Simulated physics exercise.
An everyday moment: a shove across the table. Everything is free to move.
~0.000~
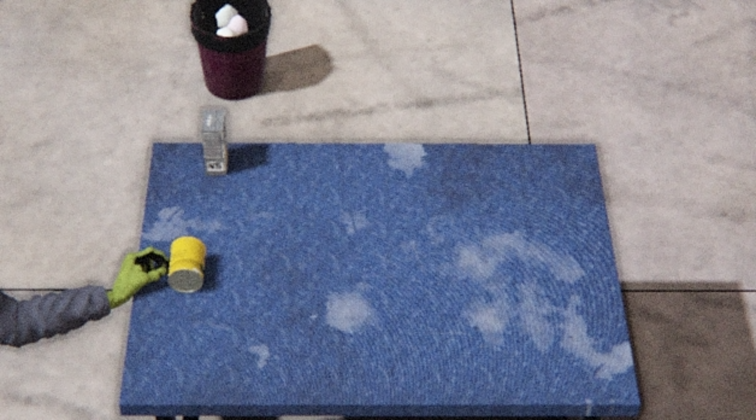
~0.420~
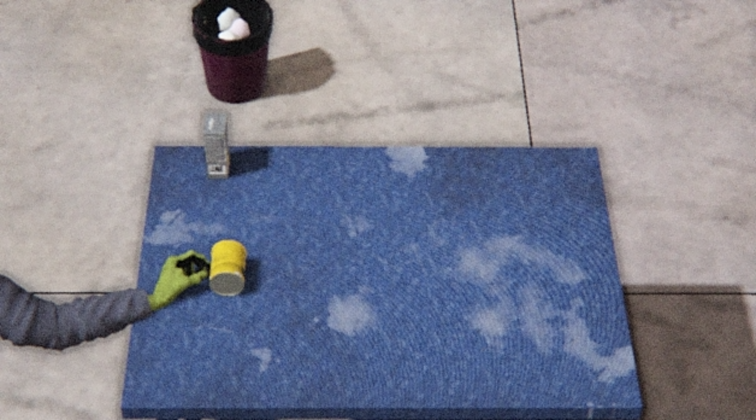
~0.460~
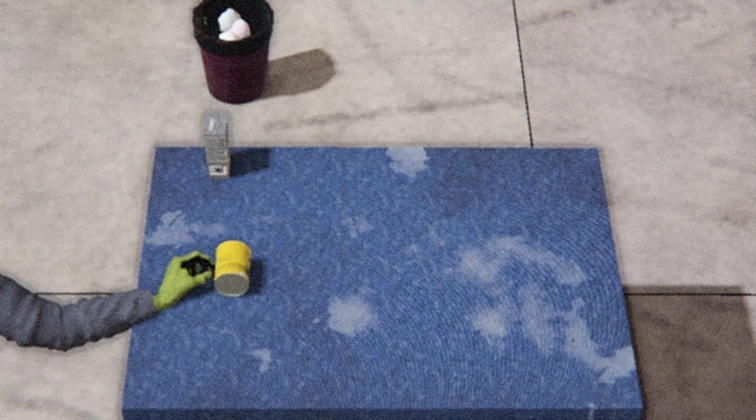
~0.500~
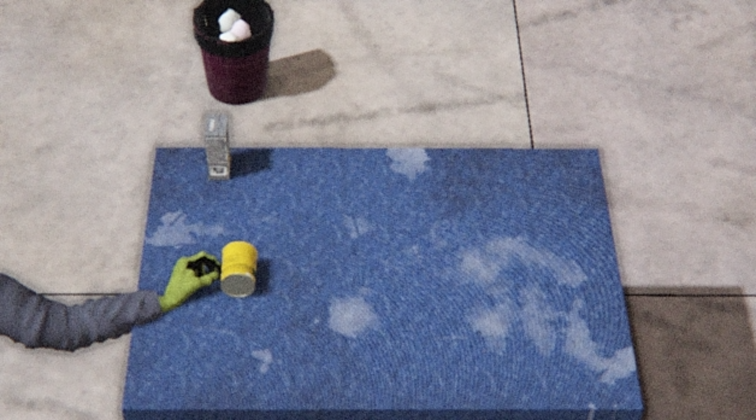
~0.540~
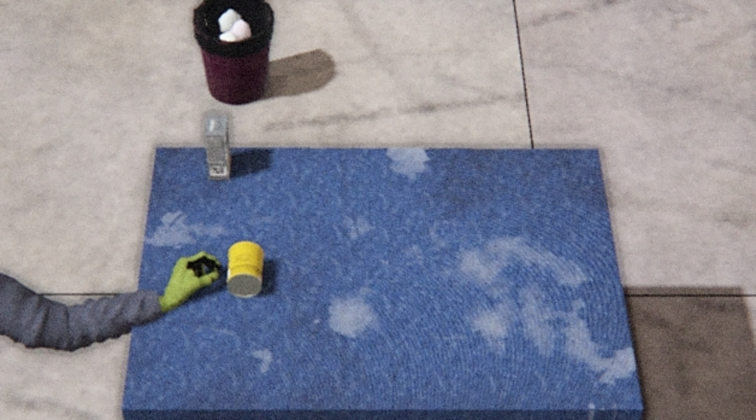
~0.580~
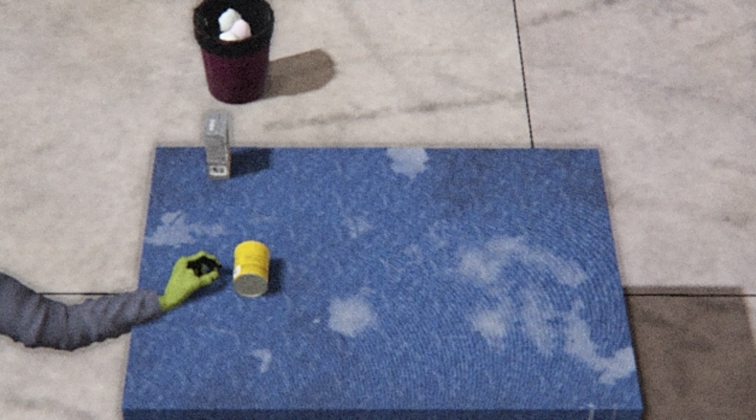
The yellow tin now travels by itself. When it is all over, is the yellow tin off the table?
The yellow tin remains on top.
Around 0.68 s, yellow tin displaced about its own width near (265, 269).
Around 0.88 s, yellow tin displaced about its own width near (288, 270).
Around 1.08 s, yellow tin displaced well along near (303, 269).
Finally (1.7 s), moved from the start, yellow tin. Final places as the last picture's camera would see them, yellow tin near (311, 269).
